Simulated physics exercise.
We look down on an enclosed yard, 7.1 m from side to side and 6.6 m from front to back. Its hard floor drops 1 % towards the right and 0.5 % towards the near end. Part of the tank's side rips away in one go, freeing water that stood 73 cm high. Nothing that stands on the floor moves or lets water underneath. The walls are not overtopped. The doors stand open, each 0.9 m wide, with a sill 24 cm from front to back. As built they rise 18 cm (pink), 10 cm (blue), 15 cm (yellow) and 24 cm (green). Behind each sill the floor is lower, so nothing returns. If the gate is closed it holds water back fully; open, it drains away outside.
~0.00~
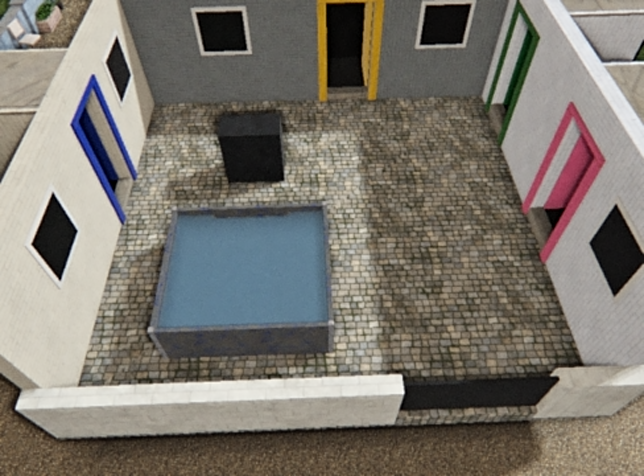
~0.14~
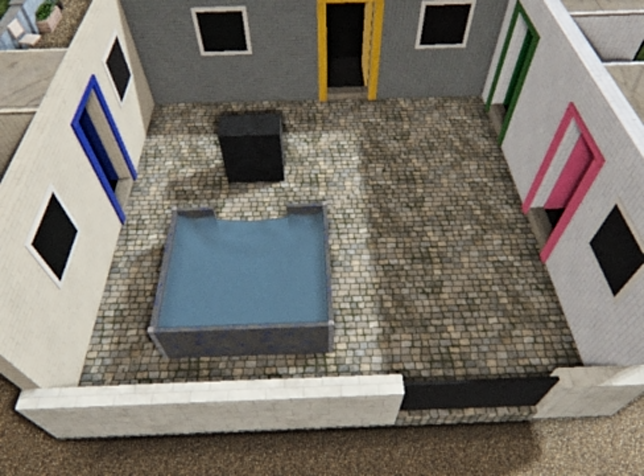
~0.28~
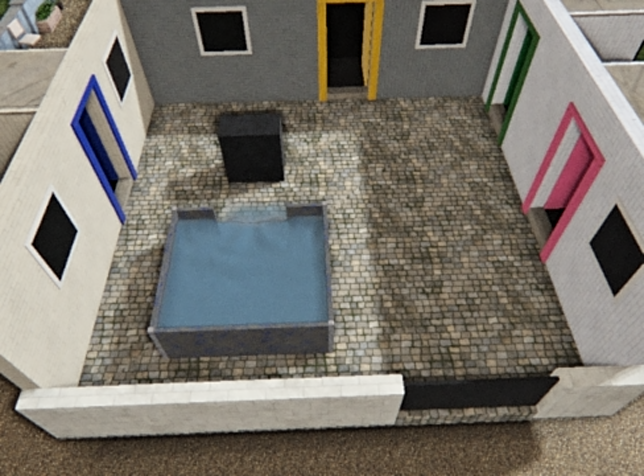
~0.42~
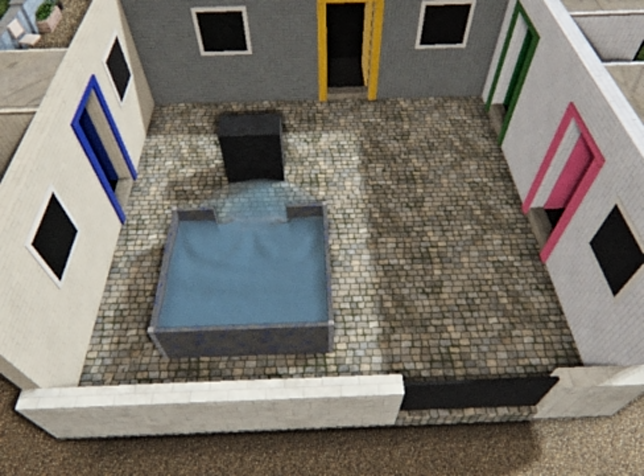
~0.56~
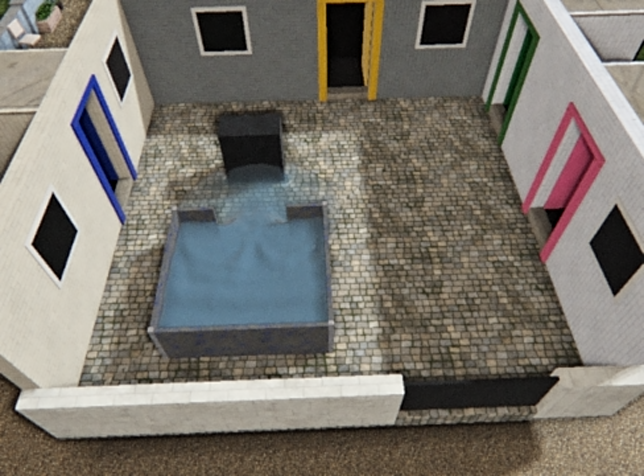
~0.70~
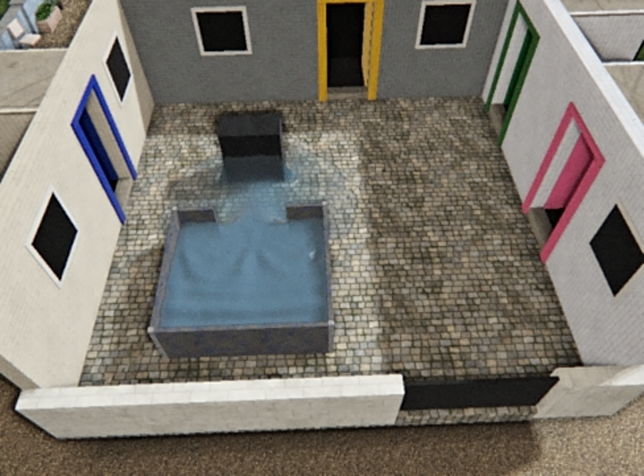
At first, a tank of blue water sits still in a walled yard with a stone-paved floor, a dark block behind it. Then a gap opens in the tank's far side and water pours out, spreading across the paving to the block and around it, while ripples cross the tank's surface.
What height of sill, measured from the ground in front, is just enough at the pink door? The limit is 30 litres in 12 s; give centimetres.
Close to 6.5 cm is just enough.
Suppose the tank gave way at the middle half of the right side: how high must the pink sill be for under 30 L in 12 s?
Some 22 cm.
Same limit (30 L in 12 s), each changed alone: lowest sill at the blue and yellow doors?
Roughly 19 cm at blue and 8.0 cm at yellow.
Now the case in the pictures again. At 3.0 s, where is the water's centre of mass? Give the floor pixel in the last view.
At about (277, 217).
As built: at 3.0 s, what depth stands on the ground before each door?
In cm: Pink 0, blue 21, yellow 11, green 20.
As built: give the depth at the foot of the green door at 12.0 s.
Roughly 8.5 cm deep.
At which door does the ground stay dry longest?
It is the pink one.
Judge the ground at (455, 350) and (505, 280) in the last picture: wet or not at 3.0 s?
In that order: Dry, dry.
After 1.4 s water covers 20 % of the floor, deepest (50 cm) near (259, 190); it has not reached the pink door.
After 3.0 s water covers 55 % of the floor, deepest (31 cm) near (474, 104); it has not reached the pink door.
After 12.0 s water covers 100 % of the floor, deepest (16 cm) near (589, 392); 9 cm at the pink door, 0 litres in over its 18 cm sill.
At the pink door as built, the water arrived by 3.4 s and peaked near 11 cm at 6.8 s.
Run again over the same 12 s with other heights there, 53 litres in over 5 cm, 22 litres over 7 cm. The limit of 30 litres is kept from about 6.5 cm up.
